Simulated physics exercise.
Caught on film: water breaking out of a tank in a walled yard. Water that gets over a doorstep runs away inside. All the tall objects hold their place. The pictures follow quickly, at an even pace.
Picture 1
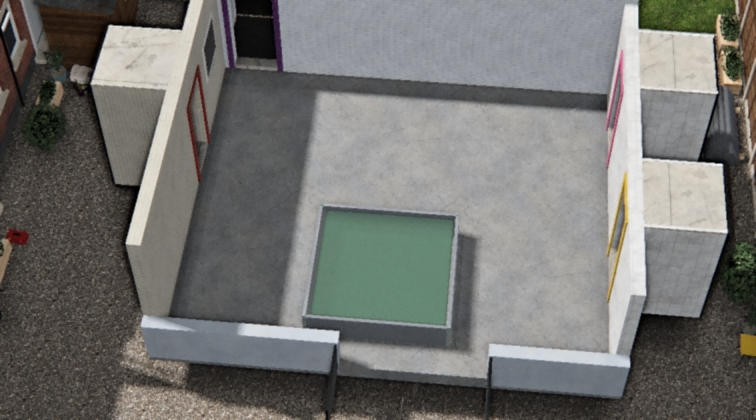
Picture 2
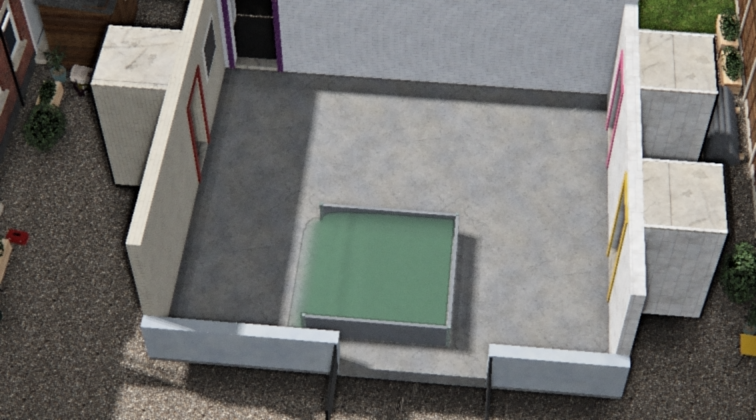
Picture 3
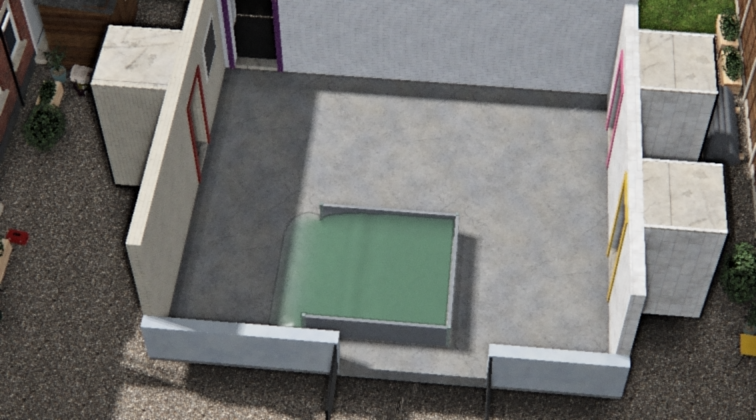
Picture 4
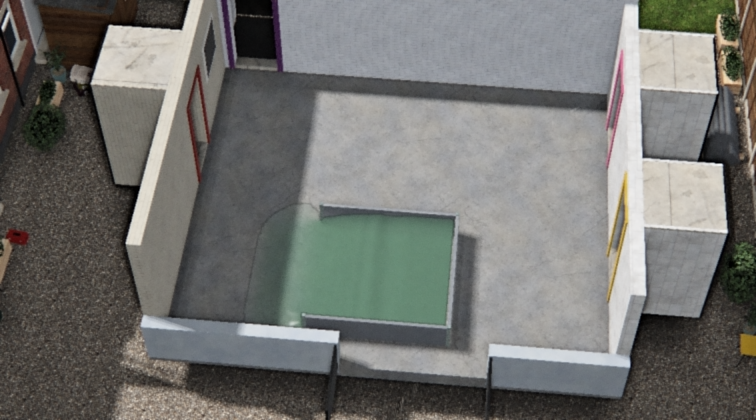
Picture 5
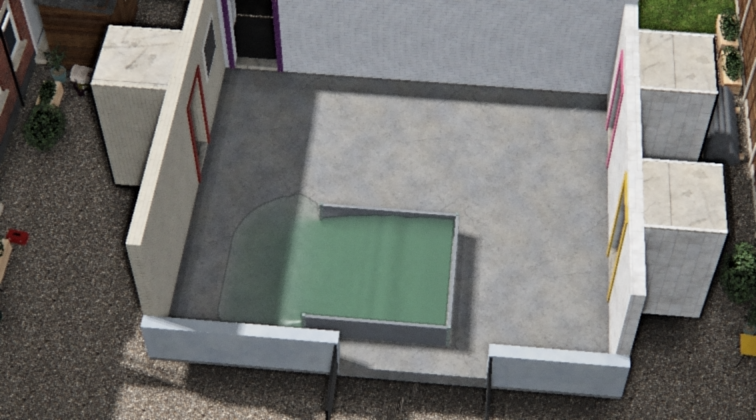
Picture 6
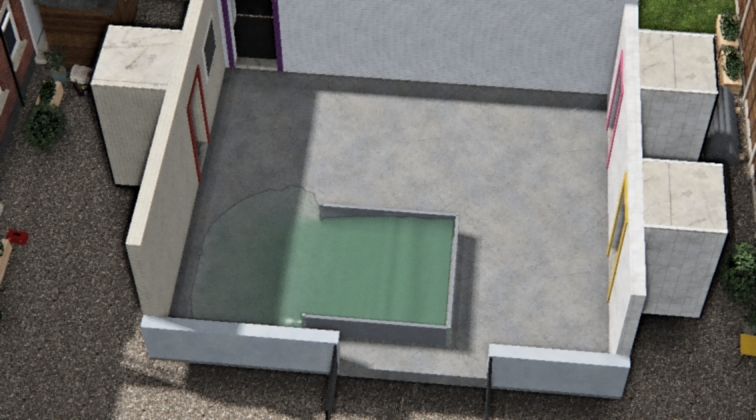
A walled yard with a grey floor held a square tank of still green water, then its left side opened and the water spread out leftward across the floor in a widening, rounded sheet.
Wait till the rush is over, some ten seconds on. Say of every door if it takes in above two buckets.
In the end: The red door lets in a lot; the purple door lets in a lot; the yellow door admits no more than that; the pink door admits no more than that.
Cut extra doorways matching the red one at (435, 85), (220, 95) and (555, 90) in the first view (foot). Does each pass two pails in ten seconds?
As listed: Lets less in, is over, keeps below it.
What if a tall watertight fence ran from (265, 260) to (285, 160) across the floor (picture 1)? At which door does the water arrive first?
First comes the one in red.
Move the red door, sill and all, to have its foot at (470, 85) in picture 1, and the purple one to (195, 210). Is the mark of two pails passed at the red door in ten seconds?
The red one lets less in.
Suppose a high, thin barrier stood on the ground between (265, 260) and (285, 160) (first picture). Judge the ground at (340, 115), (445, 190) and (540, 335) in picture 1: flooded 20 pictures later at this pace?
In turn: Under water, clear, not flooded.
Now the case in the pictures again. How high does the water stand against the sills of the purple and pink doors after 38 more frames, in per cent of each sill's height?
Roughly 190 per cent, then 0 per cent.
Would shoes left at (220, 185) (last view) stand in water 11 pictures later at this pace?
There: Awash.
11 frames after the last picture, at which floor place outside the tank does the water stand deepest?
Around (175, 332).
A moment on, water covers 20 % of the floor; the red door not reached, the purple door not reached, the yellow door not reached, the pink door not reached.
Next, water covers 20 % of the floor; the red door under two buckets in, the purple door not reached, the yellow door not reached, the pink door not reached.
Then, water covers 30 % of the floor; the red door over two buckets in, the purple door wet at the sill, nothing in, the yellow door not reached, the pink door not reached.
Later, water covers 55 % of the floor; the red door over two buckets in, the purple door far over two buckets in, the yellow door not reached, the pink door not reached.
In the end, water covers 80 % of the floor; the red door over two buckets in, the purple door far over two buckets in, the yellow door not reached, the pink door wet at the sill, nothing in.
